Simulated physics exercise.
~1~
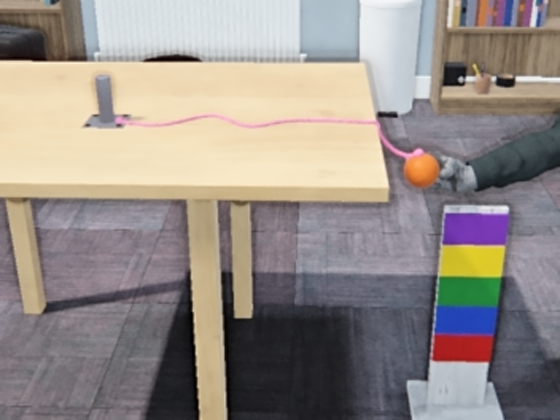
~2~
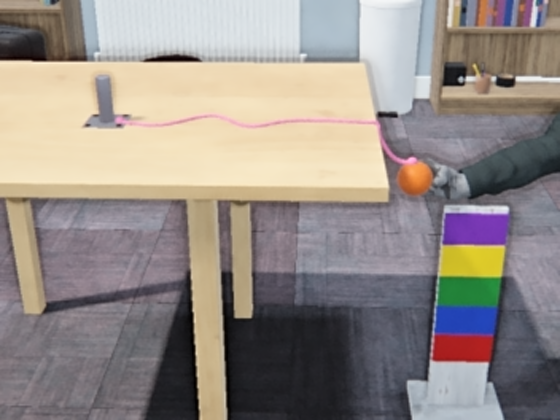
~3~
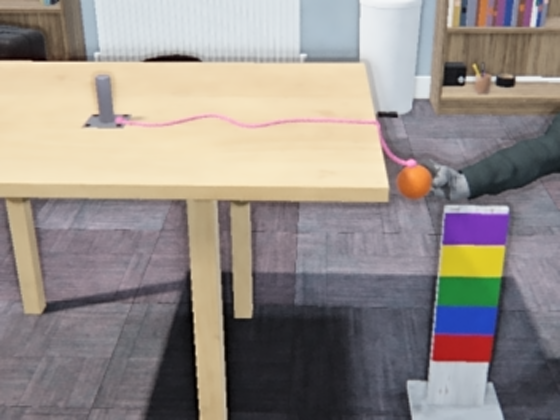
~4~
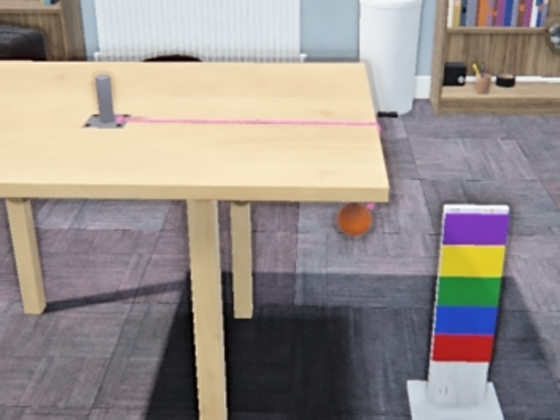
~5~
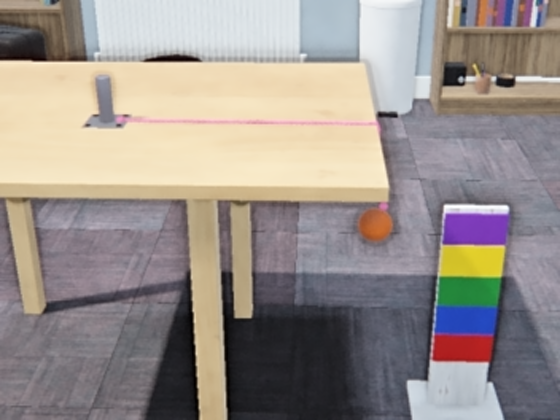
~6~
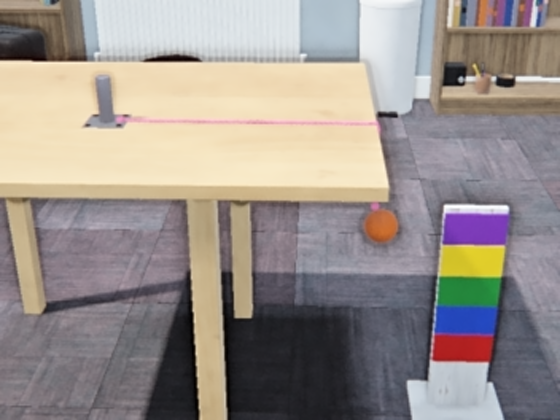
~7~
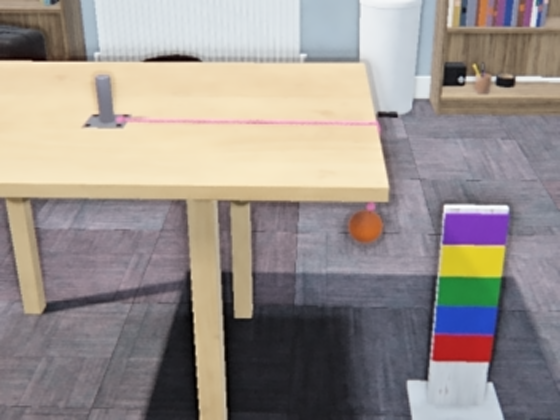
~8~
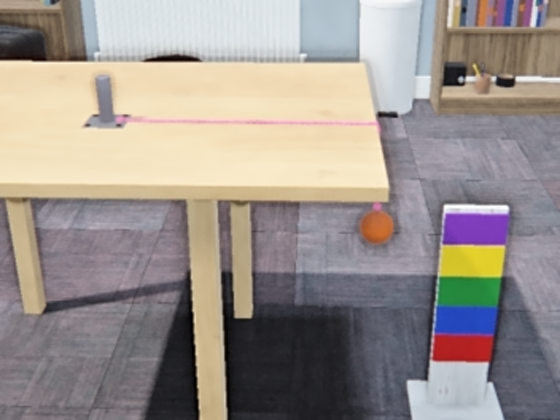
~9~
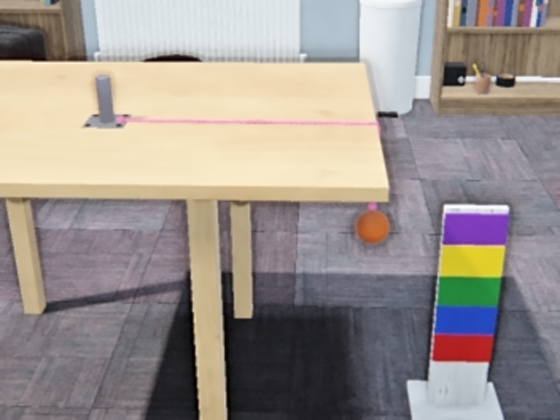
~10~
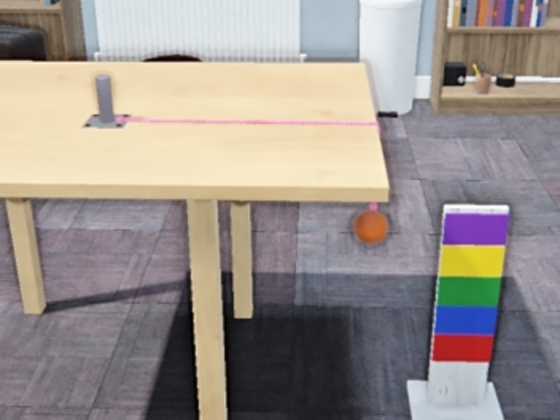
Orange ball on a pink cord released by a hand at a table edge, swinging briefly and hanging level with purple.
